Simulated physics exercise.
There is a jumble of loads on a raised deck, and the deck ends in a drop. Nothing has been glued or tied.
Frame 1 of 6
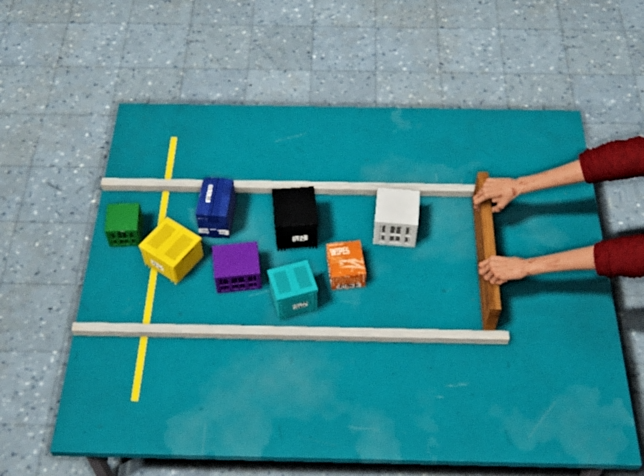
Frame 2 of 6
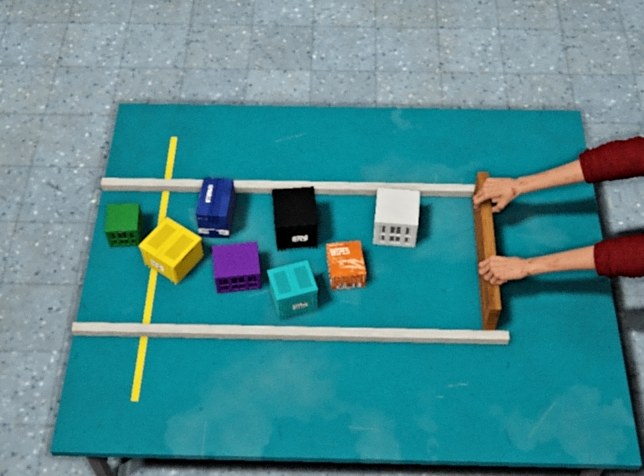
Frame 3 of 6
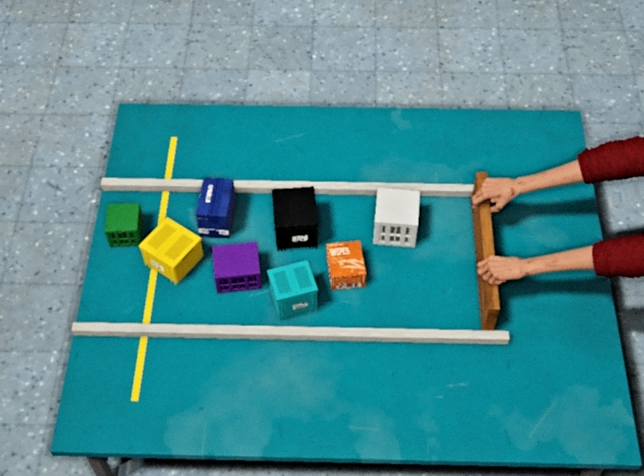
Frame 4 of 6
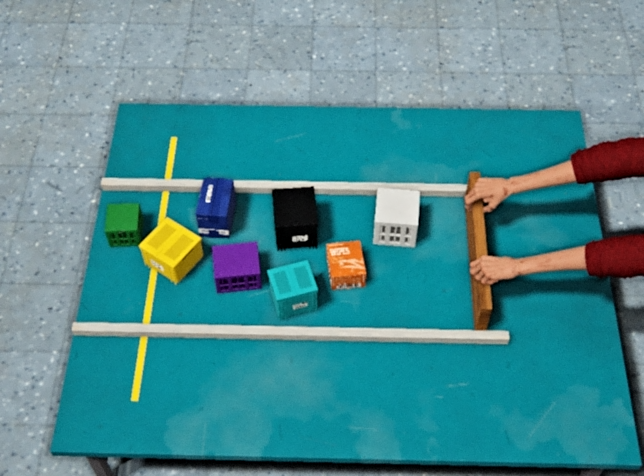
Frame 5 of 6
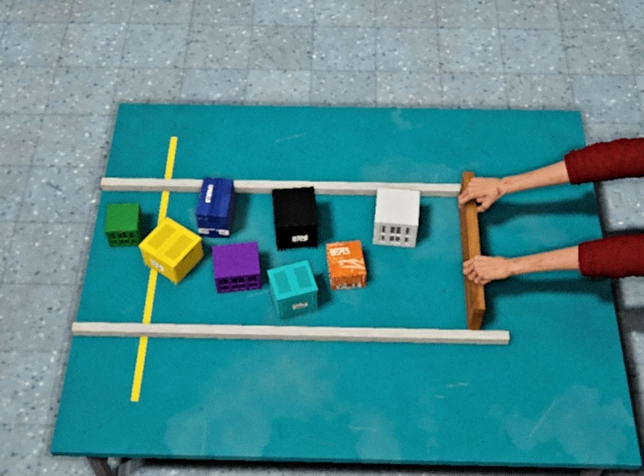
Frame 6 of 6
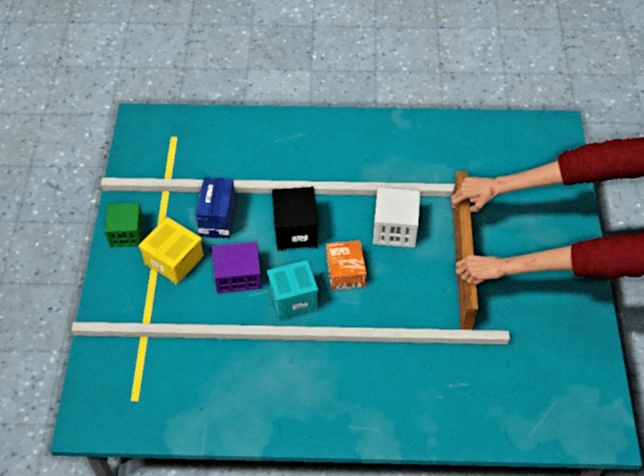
The video shows two hands holding a wooden plank between two pale rails on a teal table, near a jumble of colored boxes and a yellow tape line; the hands slide the plank slightly left while the boxes stay still.
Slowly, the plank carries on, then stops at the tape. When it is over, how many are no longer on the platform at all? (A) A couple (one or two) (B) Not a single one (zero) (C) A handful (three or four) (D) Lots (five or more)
C.
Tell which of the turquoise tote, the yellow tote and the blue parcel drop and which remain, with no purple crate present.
Here's how it goes: The turquoise tote hangs on, the yellow tote hangs on, and the blue parcel is gone.
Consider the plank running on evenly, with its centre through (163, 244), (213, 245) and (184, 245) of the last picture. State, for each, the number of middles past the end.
Respectively 3, 1 and 3.
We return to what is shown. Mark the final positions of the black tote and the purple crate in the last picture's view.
I'd put one close to (96, 214) and the other close to (96, 263).
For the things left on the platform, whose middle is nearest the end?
Black tote.
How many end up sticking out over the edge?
The number overhanging is 2.
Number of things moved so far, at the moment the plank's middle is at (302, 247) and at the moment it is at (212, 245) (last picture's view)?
Tally: First 5; then 8.
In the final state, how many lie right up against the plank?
The count in contact is 3.
Soon after, none off yet; green crate at rest near (125, 225); yellow tote at rest near (172, 251); blue parcel at rest near (217, 208).
In the end, the number that fall off is three or four; gone, blue parcel, yellow tote and green crate.
